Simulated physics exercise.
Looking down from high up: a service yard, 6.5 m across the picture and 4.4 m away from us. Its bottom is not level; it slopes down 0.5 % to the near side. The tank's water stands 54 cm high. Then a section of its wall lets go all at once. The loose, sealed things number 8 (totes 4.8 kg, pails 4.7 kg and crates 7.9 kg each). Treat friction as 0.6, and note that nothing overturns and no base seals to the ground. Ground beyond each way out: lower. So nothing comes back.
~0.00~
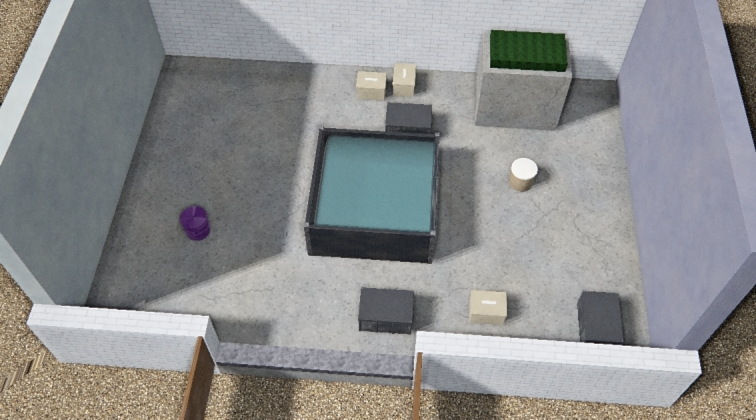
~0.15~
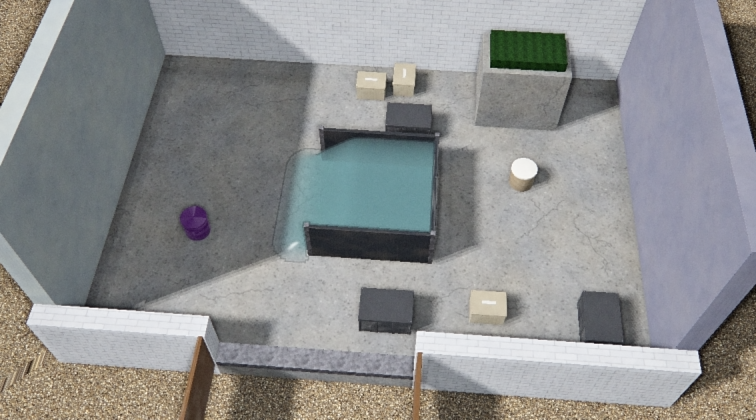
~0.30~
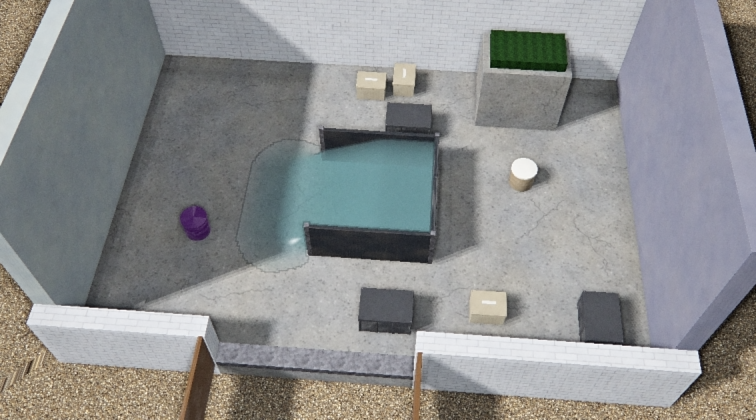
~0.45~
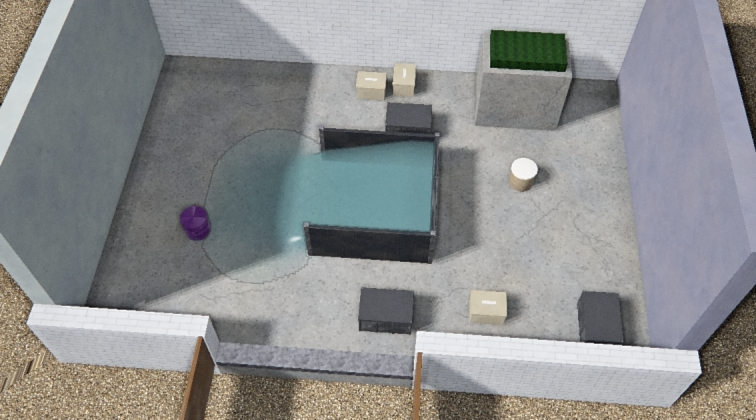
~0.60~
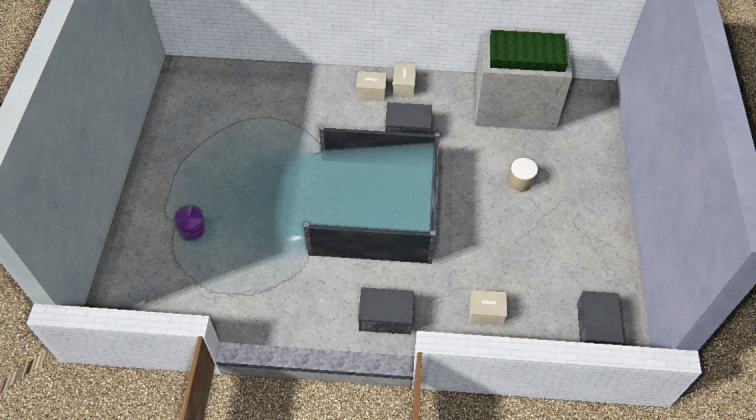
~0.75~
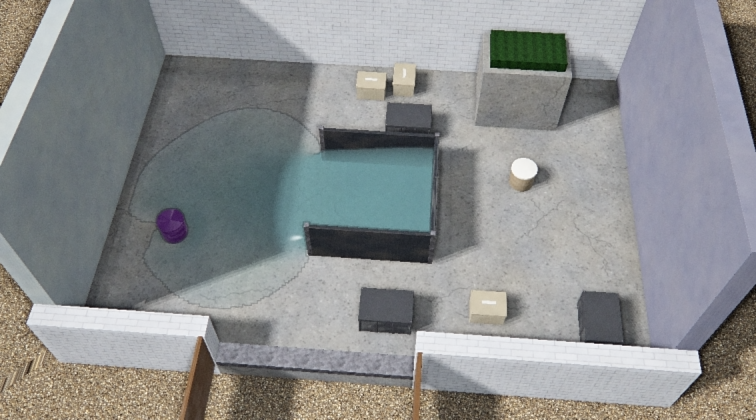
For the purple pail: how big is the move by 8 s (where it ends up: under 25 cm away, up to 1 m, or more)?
Observation: Purple pail moves a great deal.
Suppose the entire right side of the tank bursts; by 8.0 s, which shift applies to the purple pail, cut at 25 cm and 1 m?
What happens next is that the purple pail does not really budge.
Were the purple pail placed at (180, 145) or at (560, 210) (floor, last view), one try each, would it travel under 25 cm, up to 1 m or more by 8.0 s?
I'd expect that it gets borne away first and remains where it was second.
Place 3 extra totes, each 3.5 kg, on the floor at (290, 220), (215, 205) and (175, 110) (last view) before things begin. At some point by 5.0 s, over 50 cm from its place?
Going through them in the order asked, they come out clear of the mark, clear of the mark and clear of the mark.
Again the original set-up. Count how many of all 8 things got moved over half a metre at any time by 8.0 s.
The number is 6.
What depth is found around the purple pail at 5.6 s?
Close to 4 centimetres.
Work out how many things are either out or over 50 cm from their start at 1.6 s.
It comes to 1.
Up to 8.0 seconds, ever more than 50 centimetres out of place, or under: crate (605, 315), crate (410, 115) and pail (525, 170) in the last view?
In sequence - stayed below the line; crossed the line; stayed below the line.
After 1.6 s the purple pail is near (106, 256), 1.1 m from its start, afloat; 0 of 8 are out; 1 afloat.
After 3.6 s the purple pail is near (287, 280), 1.5 m from its start, afloat; 0 of 8 are out; 1 afloat.
After 5.6 s the purple pail is near (480, 275), 3.5 m from its start, aground; 0 of 8 are out; 3 afloat.
After 8.0 s the purple pail is near (493, 272), 3.6 m from its start, aground; 0 of 8 are out; 3 afloat.
